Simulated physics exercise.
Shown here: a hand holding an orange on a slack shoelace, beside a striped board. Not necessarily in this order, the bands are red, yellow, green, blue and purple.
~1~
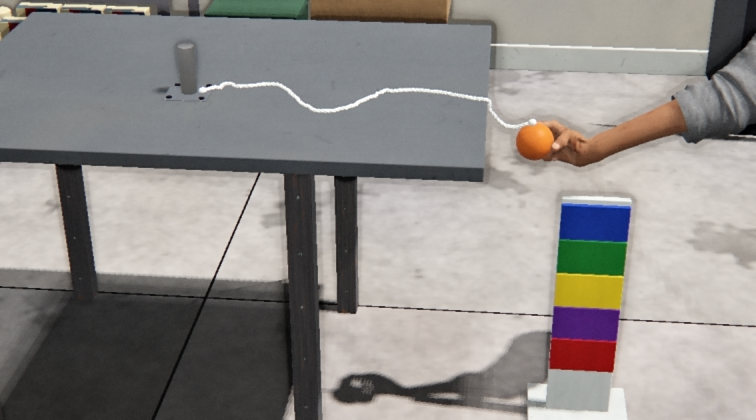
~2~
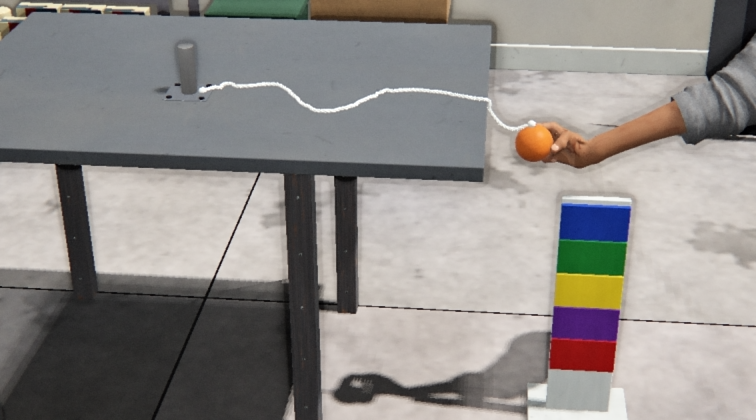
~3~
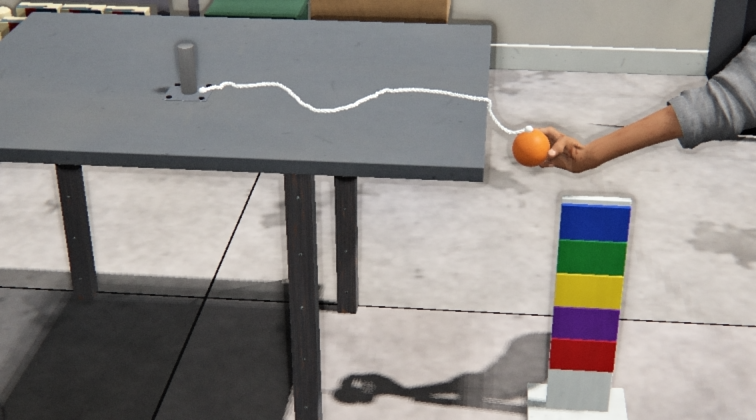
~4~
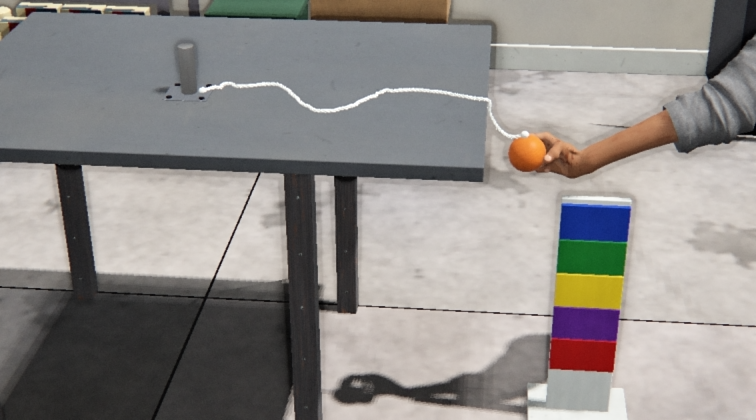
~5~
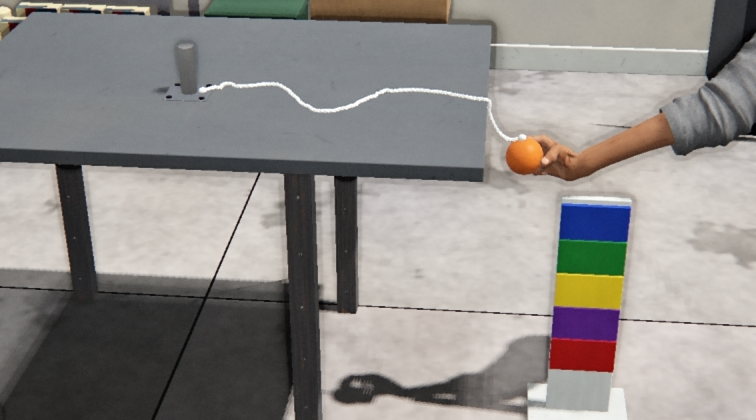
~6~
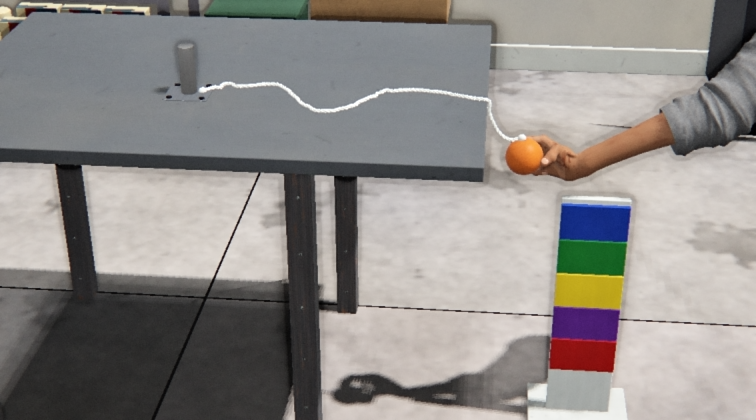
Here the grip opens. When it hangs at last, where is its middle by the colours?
By the colours, at green.
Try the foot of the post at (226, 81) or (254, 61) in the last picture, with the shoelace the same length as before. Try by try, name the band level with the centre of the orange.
Trial 1 - yellow; trial 2 - yellow.
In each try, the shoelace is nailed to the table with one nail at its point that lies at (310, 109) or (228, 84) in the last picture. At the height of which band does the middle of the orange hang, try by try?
In order: Blue; green.
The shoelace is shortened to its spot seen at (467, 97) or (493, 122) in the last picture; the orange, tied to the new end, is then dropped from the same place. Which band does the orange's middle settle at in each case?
Per try - 1: Higher than all five; 2: Blue.
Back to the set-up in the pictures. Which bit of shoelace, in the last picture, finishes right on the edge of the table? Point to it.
That spot lies near (404, 90).
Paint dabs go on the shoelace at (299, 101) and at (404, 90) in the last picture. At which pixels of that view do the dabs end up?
The first finishes about (342, 96) and the second about (486, 103).
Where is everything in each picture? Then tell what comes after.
Orange (535, 141); blue (595, 224); green (592, 259); yellow (589, 292); purple (586, 325); red (583, 356), in the first picture.
Orange (534, 143); shoelace through (232, 84) (290, 92) (335, 111) (391, 91) (463, 97), in the second picture.
Orange (531, 148), in the third picture.
Orange (527, 153); shoelace through (232, 84) (290, 92) (335, 111) (391, 91) (463, 97), in the fourth picture.
Orange (524, 156), in the fifth picture.
Orange (524, 156); shoelace through (232, 84) (290, 92) (335, 111) (391, 91) (463, 97), in the sixth picture.
Soon after, orange near (497, 239); level with green.
Then, orange near (474, 247); level with green.
At rest, orange near (485, 252); level with green. Its centre hangs level with the green band.
